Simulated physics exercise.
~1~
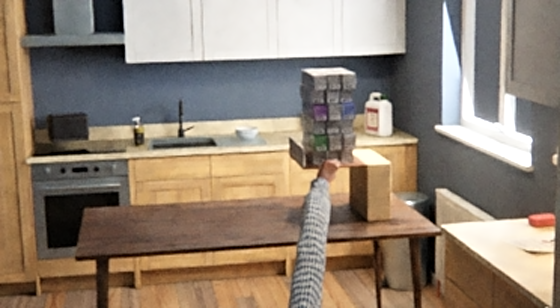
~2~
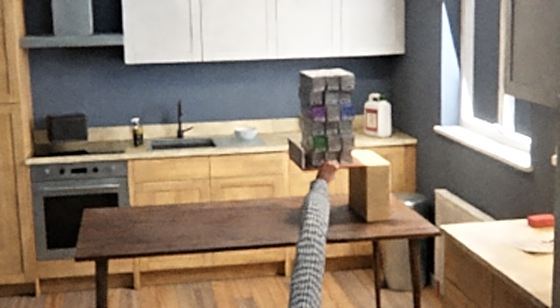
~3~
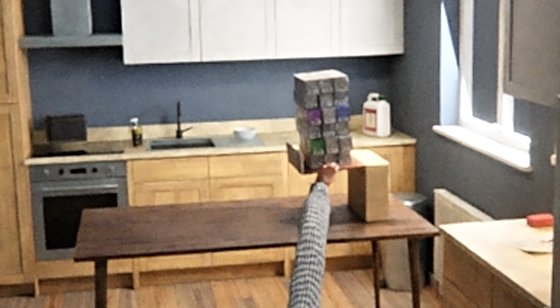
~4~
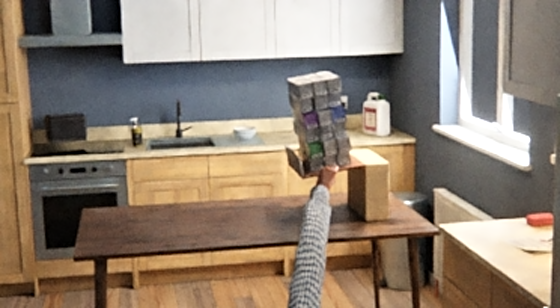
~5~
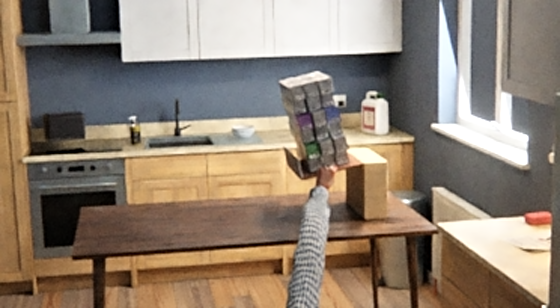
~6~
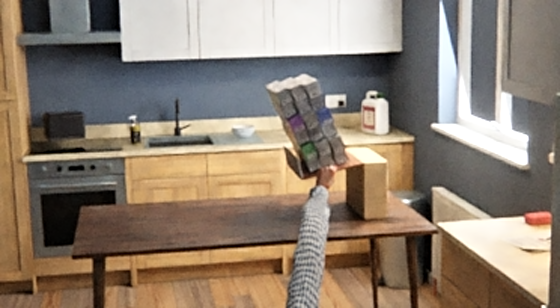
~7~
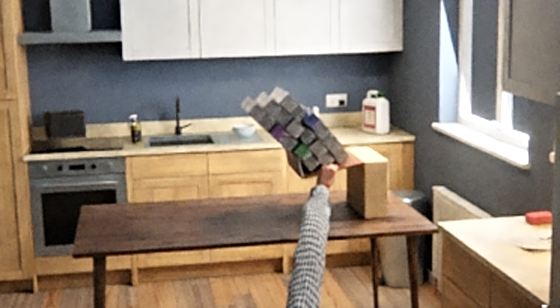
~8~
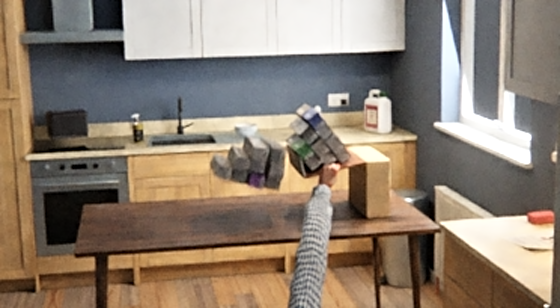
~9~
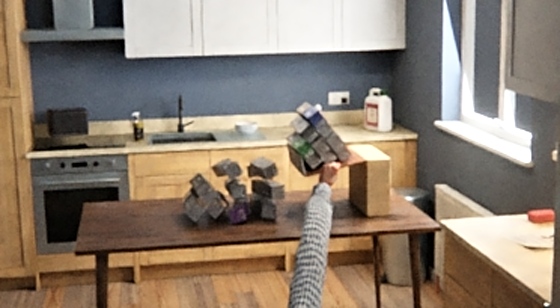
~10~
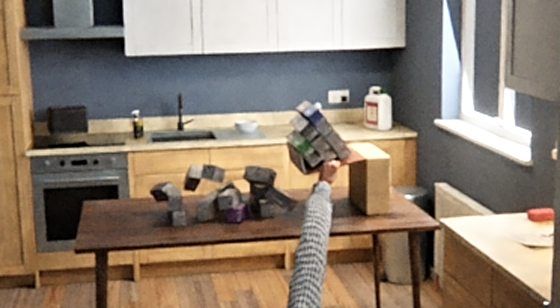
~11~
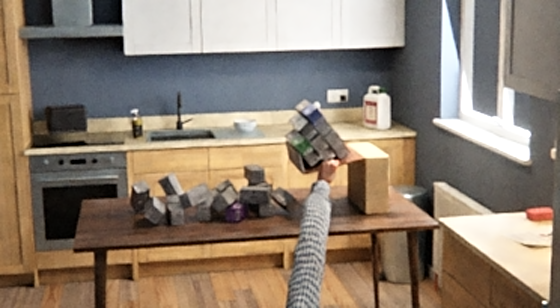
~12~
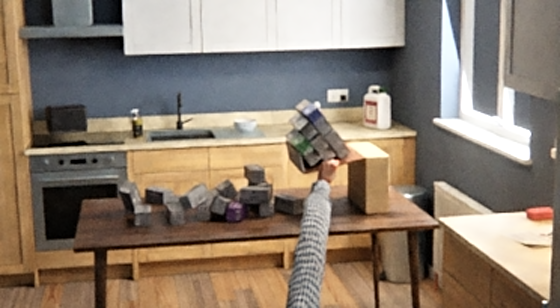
A stack of grey blocks tips left, and half tumble onto the table below a raised hand.
